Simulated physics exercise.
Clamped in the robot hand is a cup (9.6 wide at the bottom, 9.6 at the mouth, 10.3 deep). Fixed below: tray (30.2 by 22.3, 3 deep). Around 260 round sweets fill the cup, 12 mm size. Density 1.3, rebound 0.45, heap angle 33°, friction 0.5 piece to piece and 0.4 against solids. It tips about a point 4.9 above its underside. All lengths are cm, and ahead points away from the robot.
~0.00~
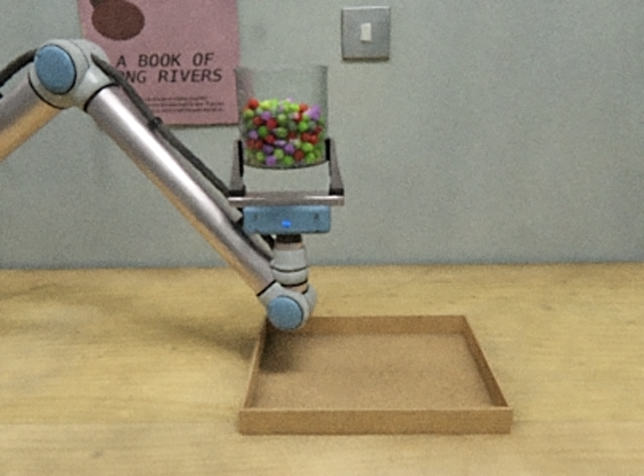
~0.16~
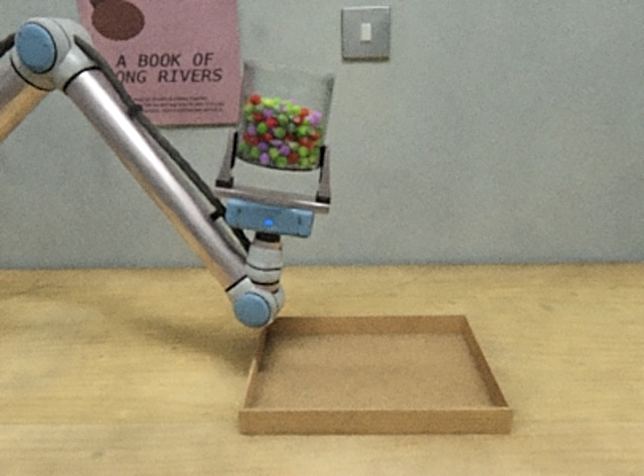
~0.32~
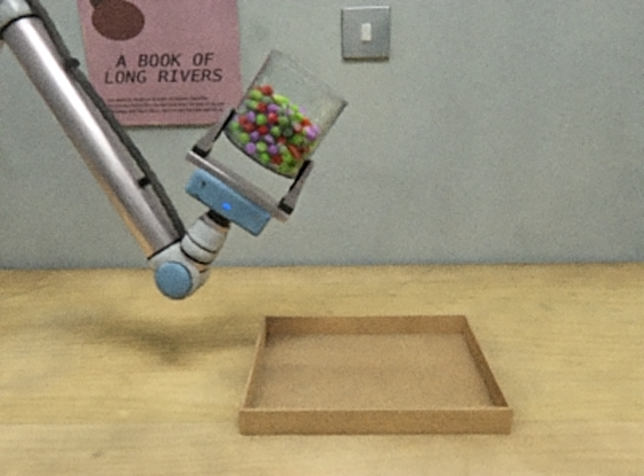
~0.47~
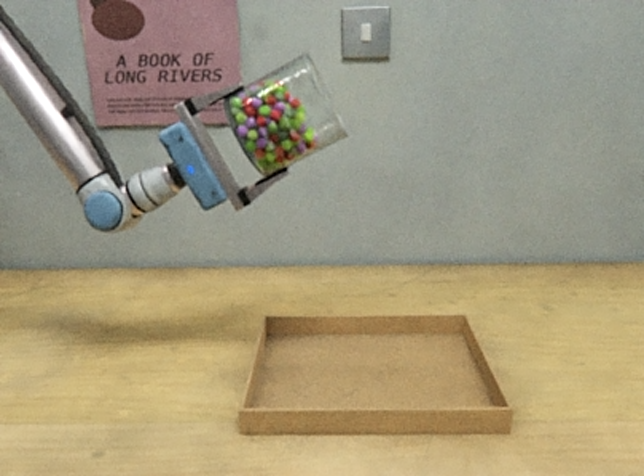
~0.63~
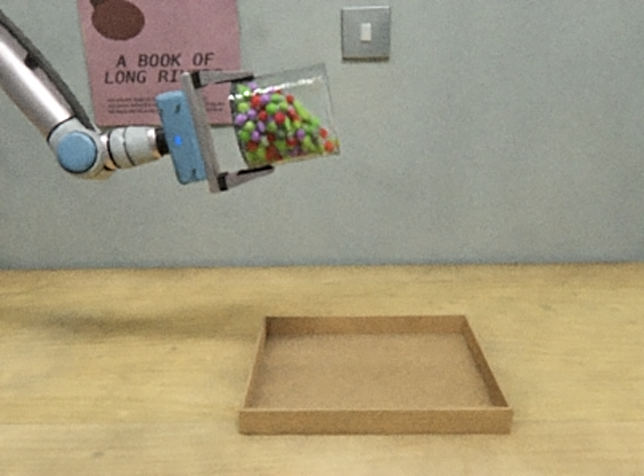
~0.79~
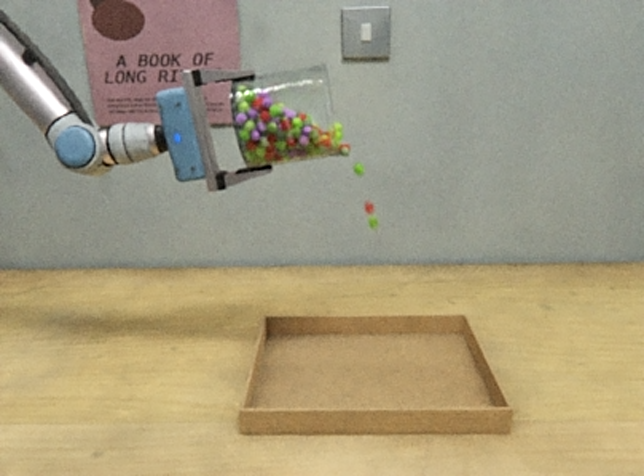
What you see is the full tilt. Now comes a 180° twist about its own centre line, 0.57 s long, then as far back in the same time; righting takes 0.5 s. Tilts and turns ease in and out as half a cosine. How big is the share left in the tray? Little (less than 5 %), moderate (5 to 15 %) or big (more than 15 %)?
In the tray the share is big, more than 15 %.
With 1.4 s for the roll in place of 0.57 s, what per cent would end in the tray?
It would be near 40 per cent.
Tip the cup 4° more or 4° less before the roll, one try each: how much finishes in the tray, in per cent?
About 40 and 20 per cent.
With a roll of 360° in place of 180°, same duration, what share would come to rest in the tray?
In that case some 30 per cent.
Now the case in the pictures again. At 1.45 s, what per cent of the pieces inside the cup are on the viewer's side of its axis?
Some 45 per cent.
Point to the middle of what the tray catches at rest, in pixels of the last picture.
Around (413, 368).
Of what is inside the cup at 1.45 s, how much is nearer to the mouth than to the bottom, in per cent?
About 35 per cent.
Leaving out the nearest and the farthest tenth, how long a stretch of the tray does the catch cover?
About 18 cm.
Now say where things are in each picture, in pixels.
In the first frame, cup middle at (284, 116), upright; upper third of the load around (282, 115), from x 245 to 320, top at y 100; 259 in the cup.
In the second frame, cup middle at (284, 116), tipped 10°; upper third of the load around (277, 114), from x 245 to 320, top at y 100.
In the third frame, cup middle at (285, 117), tipped 36°; upper third of the load around (271, 111), from x 235 to 315, top at y 90.
In the fourth frame, cup middle at (286, 118), tipped 64°; upper third of the load around (268, 104), from x 235 to 315, top at y 85.
In the fifth frame, cup middle at (286, 118), tipped 81°; upper third of the load around (265, 107), from x 240 to 335, top at y 90.
In the sixth frame, cup middle at (286, 118), tipped 82°; upper third of the load around (263, 113), from x 240 to 375, top at y 90; 256 in the cup, 3 in flight or on a rim.
By 1.45 s, tipped 82°, highest piece 37 above the table; 213 in the cup, 30 in the tray, 1 on the table or floor, 15 in flight or on a rim.
By 2.10 s, tipped 60°, highest piece 35 above the table; 182 in the cup, 64 in the tray, 1 on the table or floor, 12 in flight or on a rim.
By 2.63 s, upright, highest piece 37 above the table; 181 in the cup, 76 in the tray, 2 on the table or floor.
By 3.33 s, upright, highest piece 37 above the table; 181 in the cup, 76 in the tray, 2 on the table or floor.
Final count, 181 in the cup, 76 in the tray, 2 on the table or floor. That is 29 % in the tray.
